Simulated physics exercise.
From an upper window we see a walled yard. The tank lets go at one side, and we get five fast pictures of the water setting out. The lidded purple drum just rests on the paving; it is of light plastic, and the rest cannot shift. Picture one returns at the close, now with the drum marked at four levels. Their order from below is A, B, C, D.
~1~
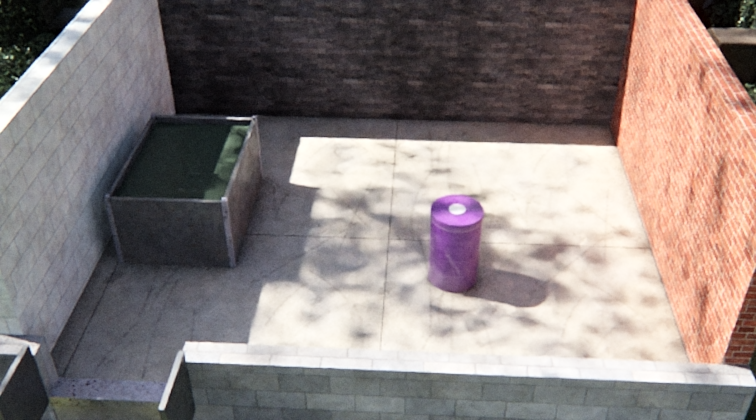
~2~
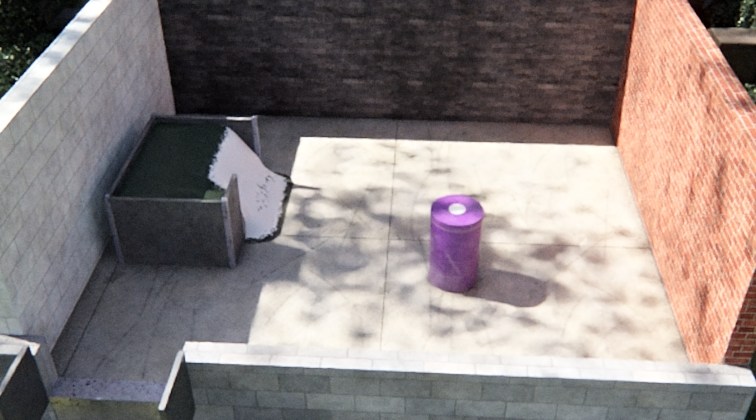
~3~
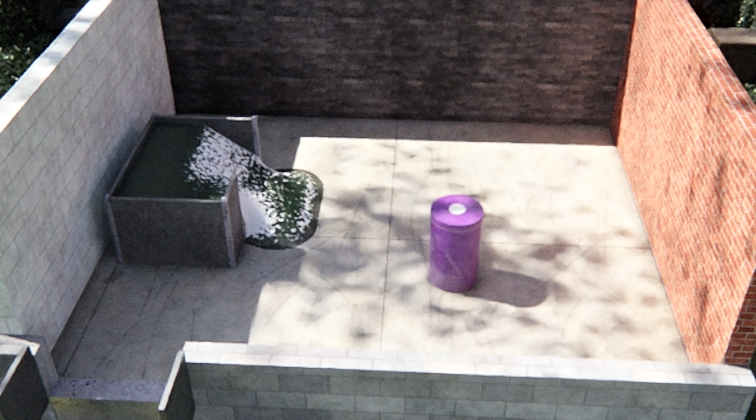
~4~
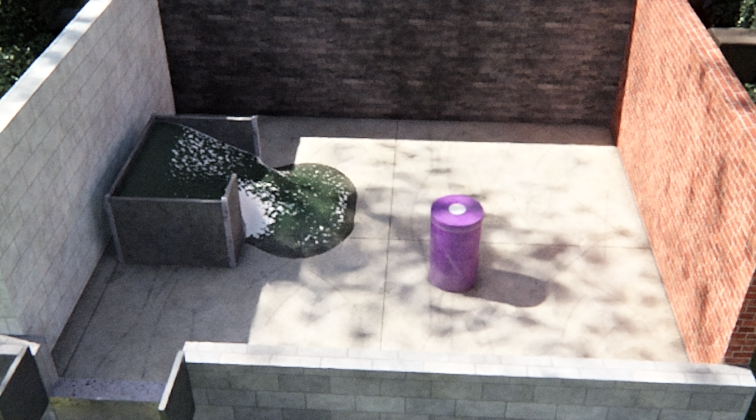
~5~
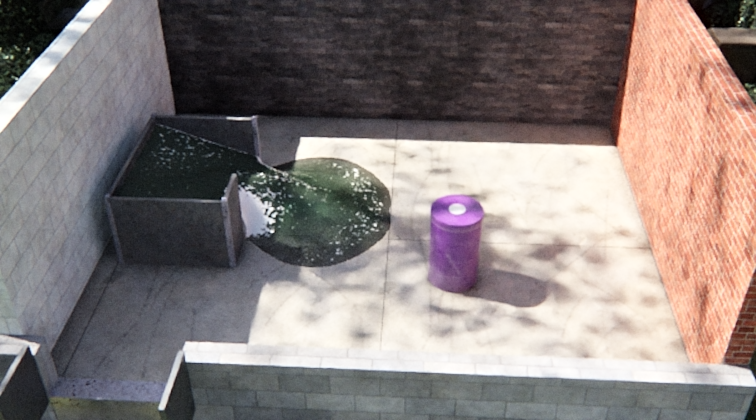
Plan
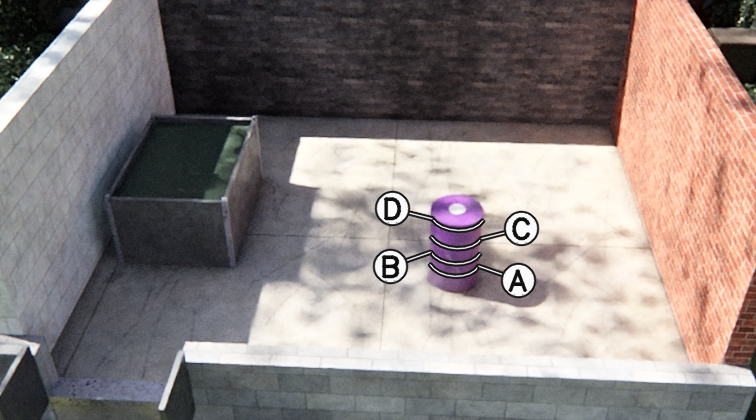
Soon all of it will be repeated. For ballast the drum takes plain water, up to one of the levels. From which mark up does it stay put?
Choose A.
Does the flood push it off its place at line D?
No.
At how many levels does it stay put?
All of the four.
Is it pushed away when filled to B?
No, that is safe.
In white, A at (454, 276); B at (455, 263); C at (456, 248); D at (457, 230); from the bottom up A, B, C, D.
Choosing A, it does not move.
Choosing B, it does not move.
Choosing C, it does not move.
Choosing D, it does not move.
